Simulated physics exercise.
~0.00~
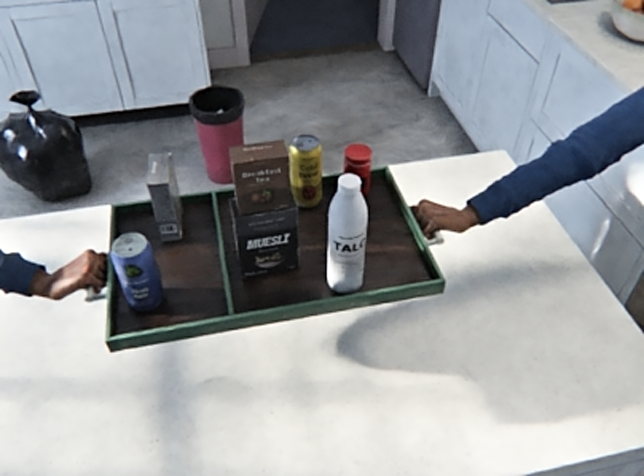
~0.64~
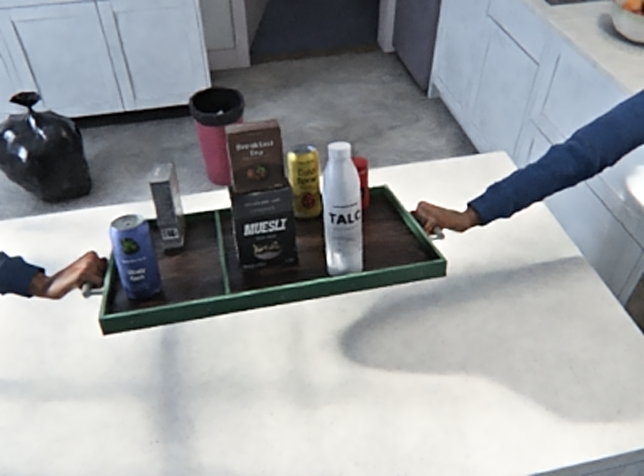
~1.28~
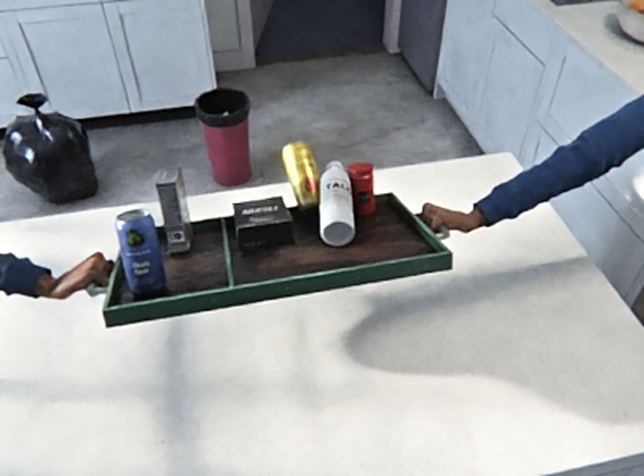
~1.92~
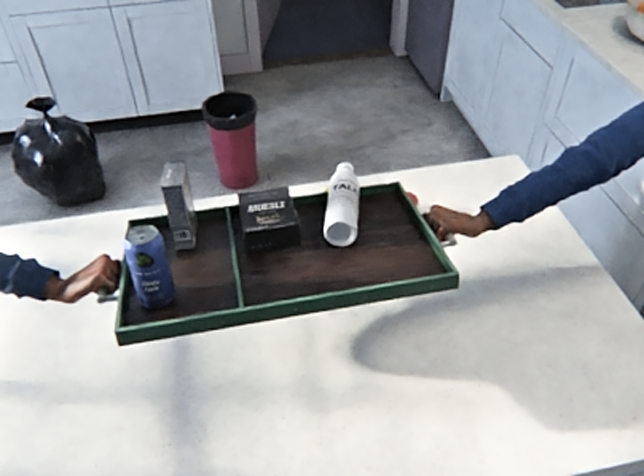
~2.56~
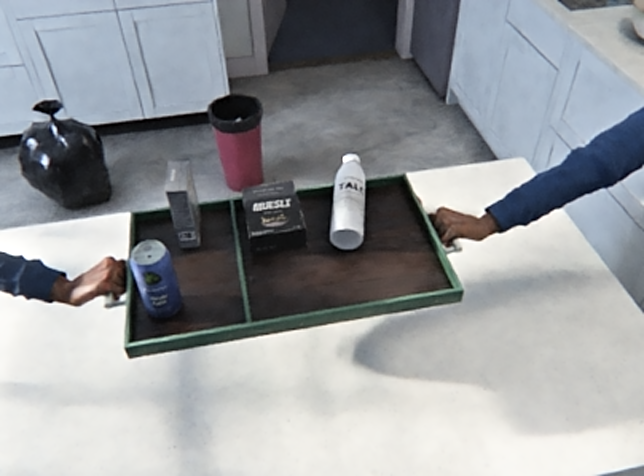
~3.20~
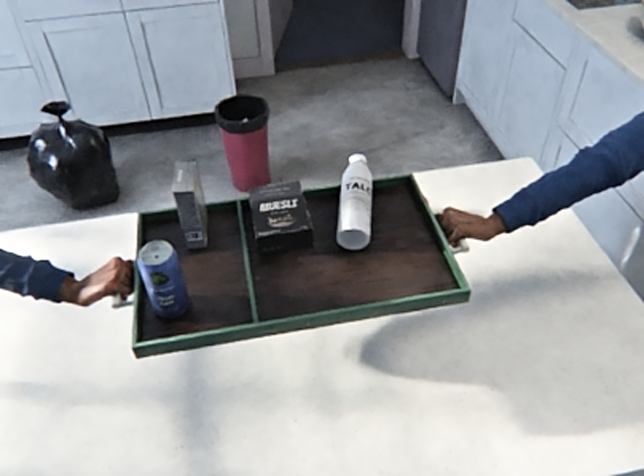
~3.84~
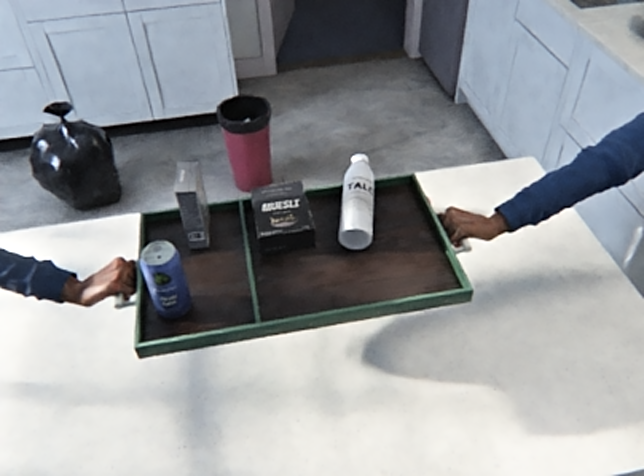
Two hands tip a loaded tray away, spilling three items and toppling two before leveling it.
